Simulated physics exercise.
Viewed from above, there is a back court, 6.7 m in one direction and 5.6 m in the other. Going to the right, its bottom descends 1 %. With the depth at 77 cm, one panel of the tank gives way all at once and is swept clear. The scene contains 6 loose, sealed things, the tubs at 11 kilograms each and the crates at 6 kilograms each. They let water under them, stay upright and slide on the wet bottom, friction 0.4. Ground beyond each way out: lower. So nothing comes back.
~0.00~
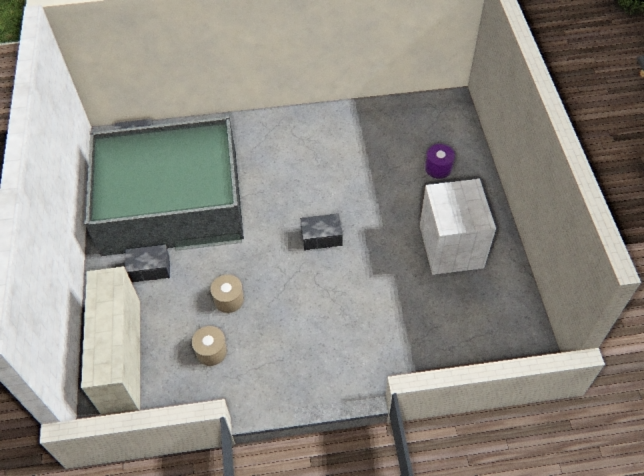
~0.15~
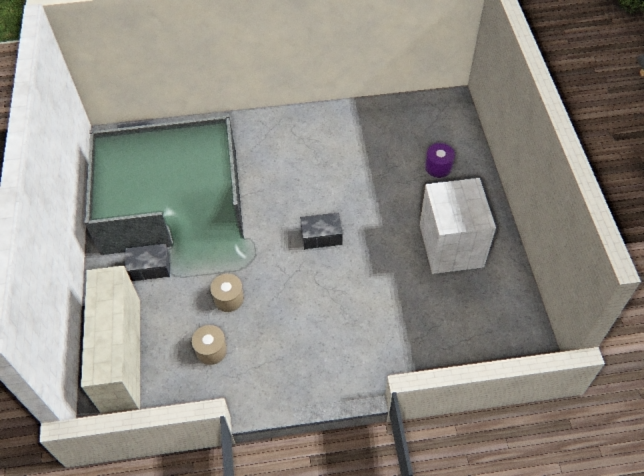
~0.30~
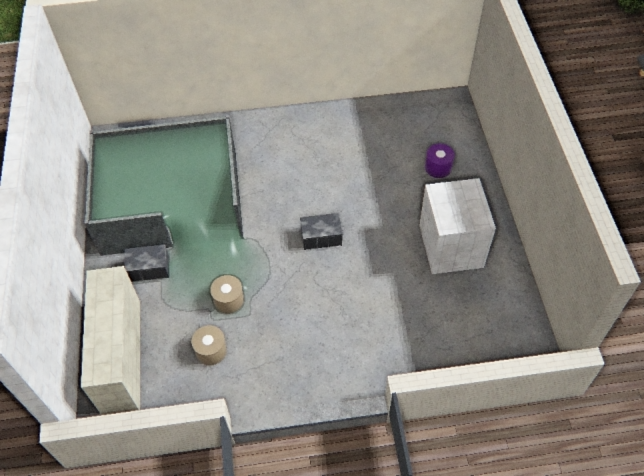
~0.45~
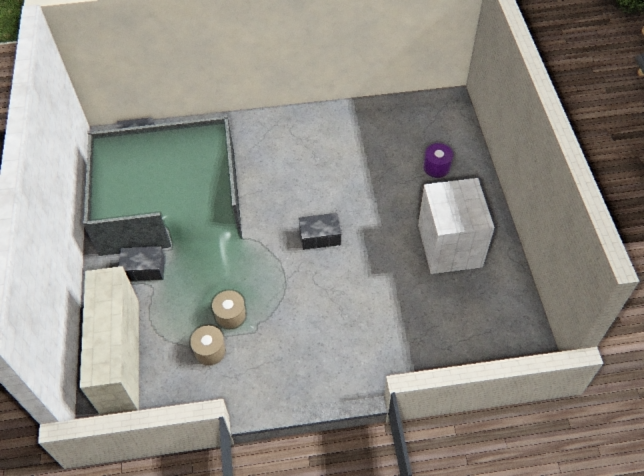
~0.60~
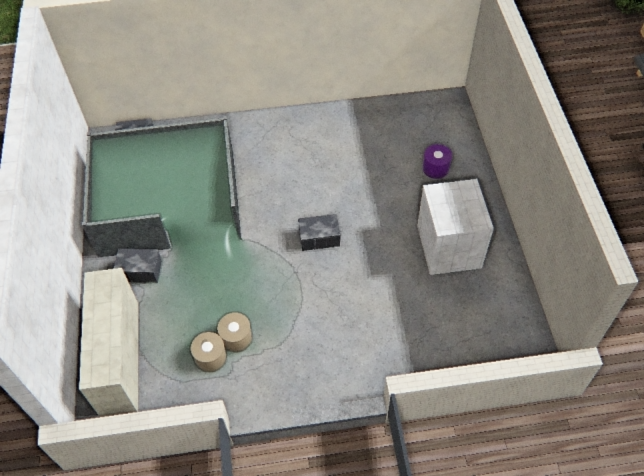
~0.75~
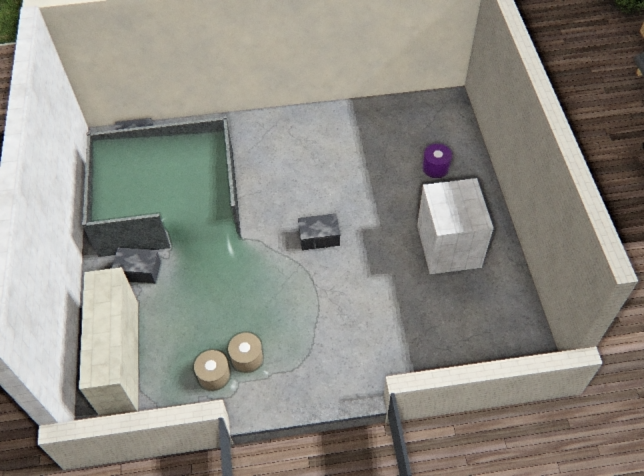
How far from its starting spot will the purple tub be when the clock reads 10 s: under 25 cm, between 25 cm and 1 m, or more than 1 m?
The purple tub ends up under 25 cm from where it began.
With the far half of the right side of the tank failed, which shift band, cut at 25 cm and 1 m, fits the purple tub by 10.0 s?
After that, the purple tub is washed away.
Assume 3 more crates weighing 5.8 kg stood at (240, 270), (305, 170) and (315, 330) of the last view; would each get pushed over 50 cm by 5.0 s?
Listed order gives above the limit, within the limit, above the limit.
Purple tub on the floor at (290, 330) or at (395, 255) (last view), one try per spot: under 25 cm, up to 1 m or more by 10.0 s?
Well, the first time it covers a big distance, and the second time it keeps still.
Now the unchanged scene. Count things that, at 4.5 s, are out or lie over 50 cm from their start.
The count is 3.
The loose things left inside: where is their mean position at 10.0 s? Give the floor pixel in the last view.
Around (297, 183).
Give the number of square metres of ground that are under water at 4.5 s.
Somewhere around 23 m2, roughly.
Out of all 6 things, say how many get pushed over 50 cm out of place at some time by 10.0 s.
I get 3.
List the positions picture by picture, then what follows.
In the first picture, the purple tub at (441, 155) rests on the ground; water covers 3.8 m2; 0 of 6 have shifted.
In the second picture, the purple tub at (441, 154), on the bottom; water covers 4.5 m2; 1 of 6 have shifted.
In the third picture, the purple tub at (440, 154) rests on the ground; water covers 5.3 m2; 1 of 6 have shifted.
In the fourth picture, the purple tub at (439, 154), on the bottom; 6.4 m2 under water; 3 of 6 have shifted.
In the fifth picture, the purple tub at (438, 155) rests on the ground; 7.7 m2 under water; 4 of 6 have shifted.
In the sixth picture, the purple tub at (438, 154), on the bottom; water covers 9.0 m2; 4 of 6 have shifted.
After 2.0 s the purple tub is near (438, 154), 0.0 m from its start, aground; 1 of 6 are out; 1 afloat.
After 4.5 s the purple tub is near (438, 154), 0.0 m from its start, aground; 2 of 6 are out; 1 afloat.
After 7.0 s the purple tub is near (438, 154), 0.0 m from its start, aground; 2 of 6 are out; 1 afloat.
After 10.0 s the purple tub is near (438, 154), 0.0 m from its start, aground; 3 of 6 are out; 0 afloat.
